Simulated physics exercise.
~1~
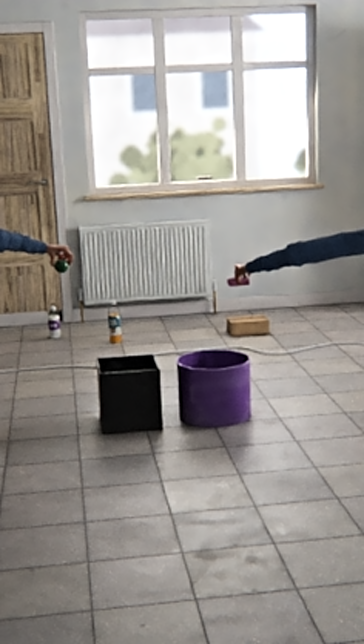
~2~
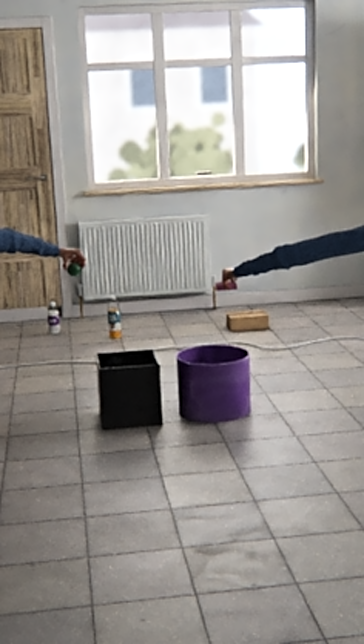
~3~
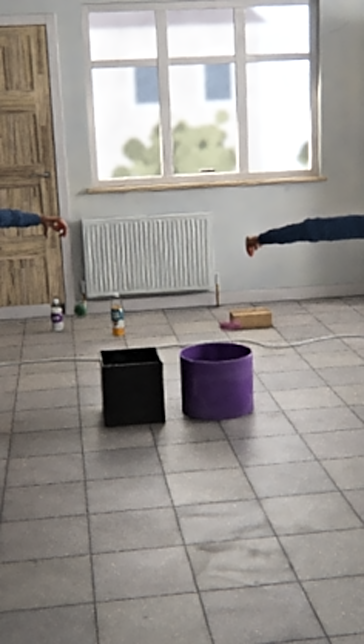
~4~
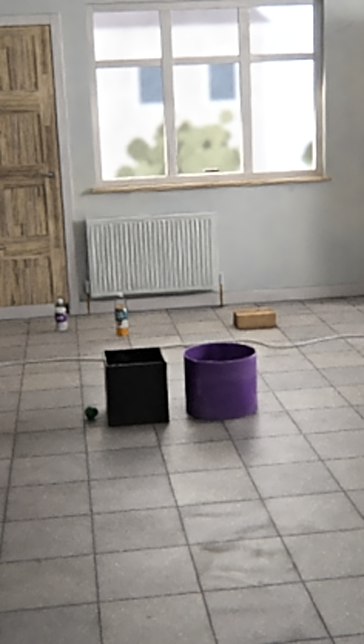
At the start, an arm reaches in from each side of a tiled room, the left hand holding a small green apple and the right hand a pink sponge, with a black crate and a purple bucket standing on the floor. The hands shift slightly, still gripping the two things. Then both hands let go and draw back, and the apple and sponge drop together. By the end the arms are gone from view. The green apple has missed and sits on the tiles just left of the black crate, while the pink sponge has dropped out of sight into the purple bucket.
